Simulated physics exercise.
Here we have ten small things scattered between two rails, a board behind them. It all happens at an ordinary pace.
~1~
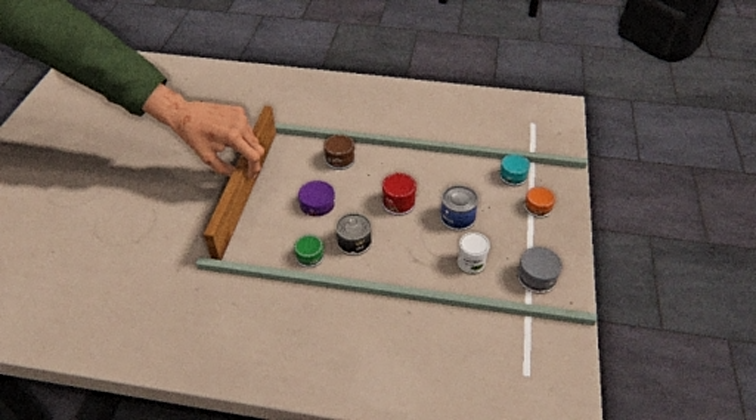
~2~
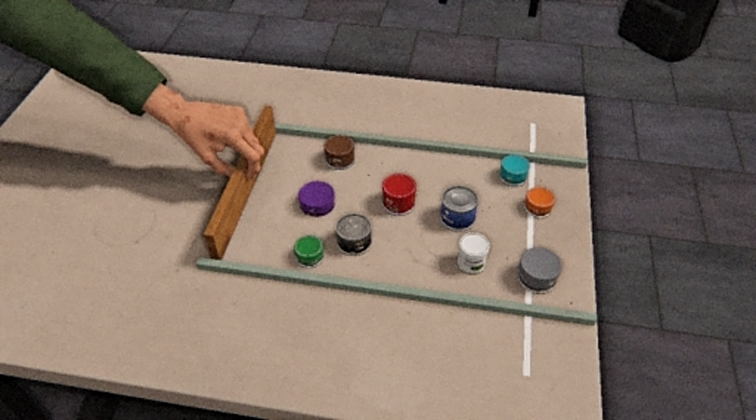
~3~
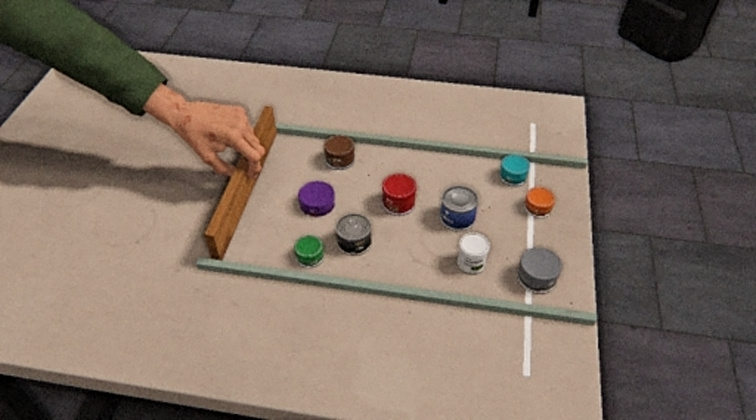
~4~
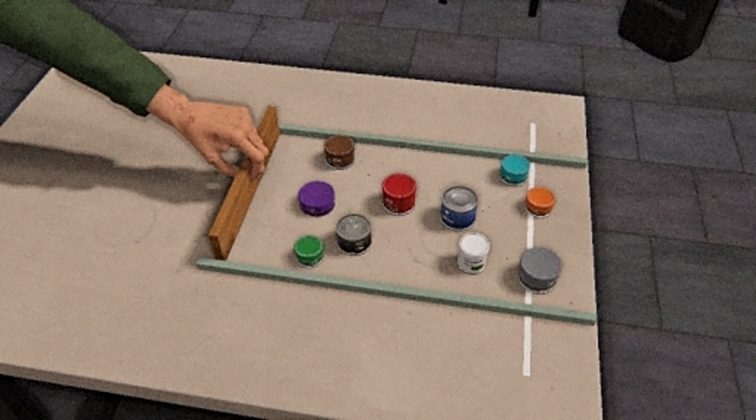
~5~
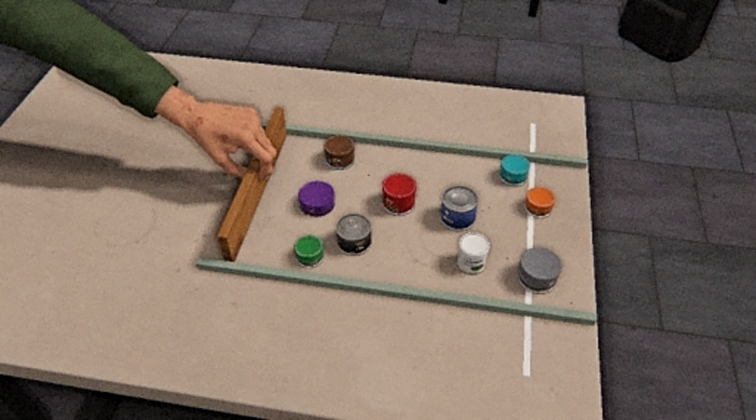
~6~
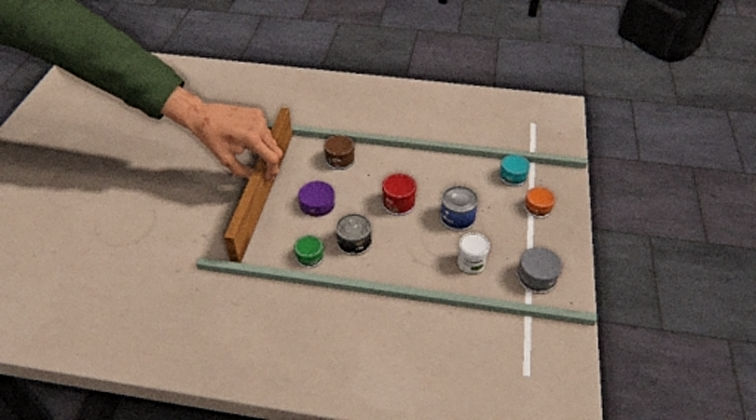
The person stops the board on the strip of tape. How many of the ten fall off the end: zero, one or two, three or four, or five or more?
Here the number that fall off is one or two.
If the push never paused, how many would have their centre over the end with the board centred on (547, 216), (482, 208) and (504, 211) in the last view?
The counts: 4, 0 and 0.
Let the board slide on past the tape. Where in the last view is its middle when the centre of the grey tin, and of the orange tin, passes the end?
Its middle is around (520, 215) and around (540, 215).
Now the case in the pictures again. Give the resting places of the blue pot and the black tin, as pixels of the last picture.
First (586, 221), then (549, 256).
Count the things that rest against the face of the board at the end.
That makes 5.
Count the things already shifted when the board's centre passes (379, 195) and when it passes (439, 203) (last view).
The counts are 5 and 7.
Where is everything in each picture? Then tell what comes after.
In the first frame, orange tin (540, 202); grey tin (539, 270); turquoise tin (515, 170); board (244, 178); tape (530, 229).
In the second frame, grey tin (539, 271); brown pot (340, 152).
In the third frame, turquoise tin (515, 171); red tin (399, 195).
In the fourth frame, orange tin (540, 202); board (249, 179).
In the fifth frame, grey tin (539, 271); white tin (473, 254).
In the sixth frame, orange tin (540, 202); grey tin (539, 271); turquoise tin (515, 171); board (262, 181); tape (530, 229).
Early on, none off yet; orange tin at rest near (540, 202); grey tin at rest near (539, 271); turquoise tin at rest near (515, 171).
Finally, the number that fall off is one or two; lost, grey tin.
